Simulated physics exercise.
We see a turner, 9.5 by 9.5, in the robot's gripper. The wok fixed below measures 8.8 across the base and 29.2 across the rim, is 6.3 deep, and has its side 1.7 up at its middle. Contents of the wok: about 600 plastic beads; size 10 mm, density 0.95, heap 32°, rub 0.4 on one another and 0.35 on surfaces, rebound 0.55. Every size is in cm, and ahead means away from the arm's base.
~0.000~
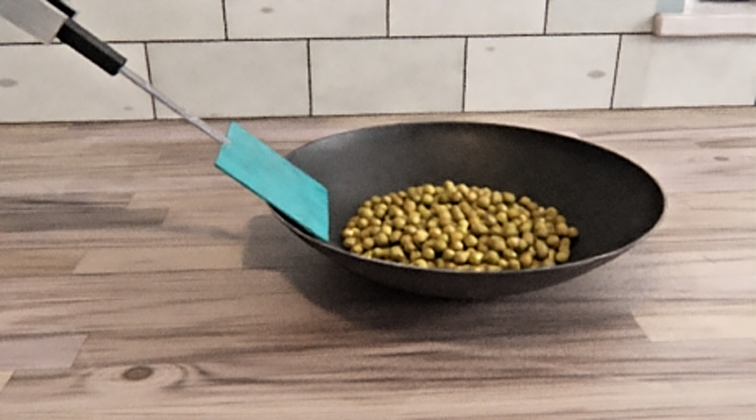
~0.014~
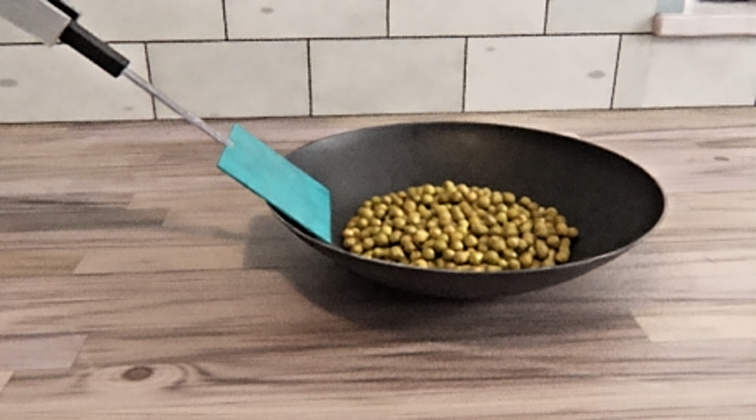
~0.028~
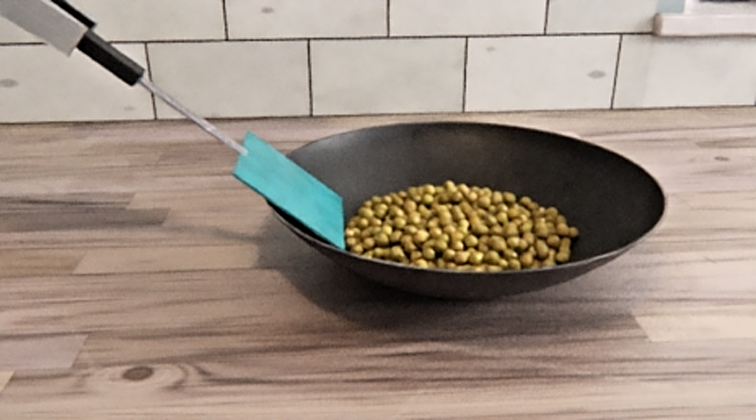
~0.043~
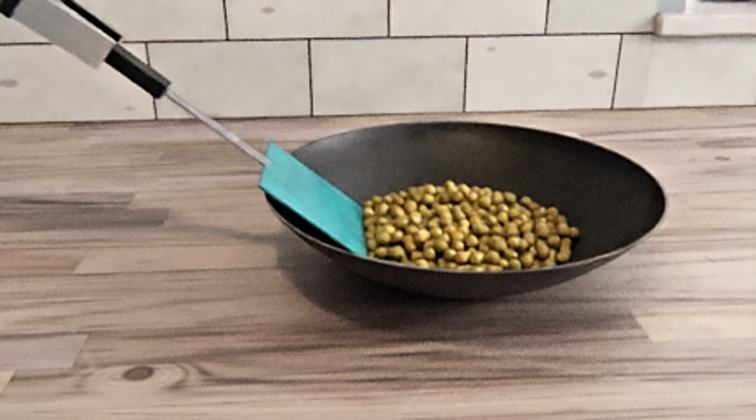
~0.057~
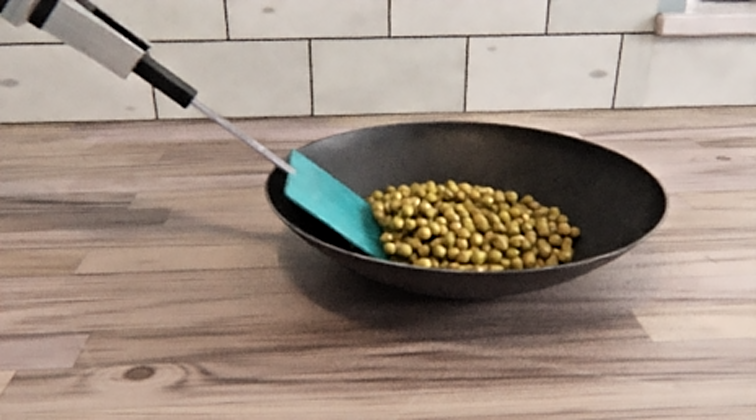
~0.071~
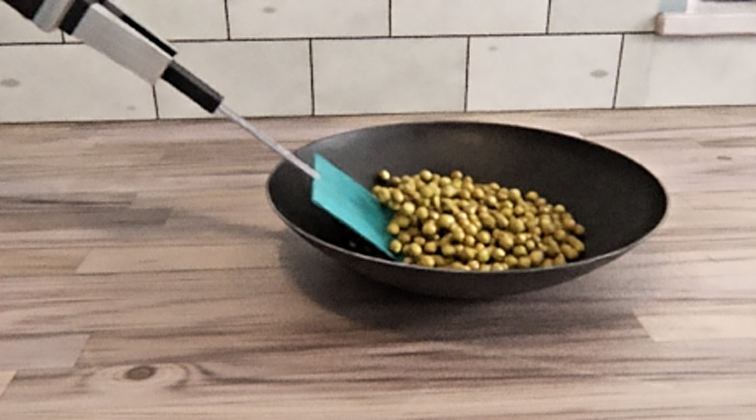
On a wood-look counter, a robot arm sliding a teal turner down into a black wok, nudging the green beads rightward.
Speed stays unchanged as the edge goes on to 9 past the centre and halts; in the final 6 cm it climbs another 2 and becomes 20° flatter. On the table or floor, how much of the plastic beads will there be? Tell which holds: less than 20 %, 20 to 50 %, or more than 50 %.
What holds is 20 to 50 %.
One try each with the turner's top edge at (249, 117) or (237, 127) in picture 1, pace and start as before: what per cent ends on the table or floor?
First try roughly 35 percent, second try roughly 35 percent.
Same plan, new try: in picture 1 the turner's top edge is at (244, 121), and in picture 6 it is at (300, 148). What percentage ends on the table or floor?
Roughly 15 percent ends up there.
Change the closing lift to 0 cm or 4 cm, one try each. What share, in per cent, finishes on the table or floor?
First try around 20 percent, second try around 30 percent.
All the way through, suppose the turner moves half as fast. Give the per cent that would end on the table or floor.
In that case, around 5 per cent would end on the table or floor.
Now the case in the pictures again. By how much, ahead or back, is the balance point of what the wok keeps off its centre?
Ahead, by around 3.5 cm.
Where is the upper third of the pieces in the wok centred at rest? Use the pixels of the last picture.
About (558, 212).
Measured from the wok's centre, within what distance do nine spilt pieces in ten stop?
It comes out at close to 60 centimetres.
By 0.11 s, sloping 40°, highest piece 9 above the table; 595 in the wok.
By 0.14 s, sloping 35°, highest piece 11 above the table; 595 in the wok.
By 0.36 s, sloping 20°, highest piece 13 above the table; 387 in the wok, 78 on the table or floor, 130 on the blade or in flight.
By 1.41 s, sloping 20°, highest piece 5 above the table; 385 in the wok, 210 on the table or floor.
Final count, 385 in the wok, 210 on the table or floor. That is 35 % on the table or floor.
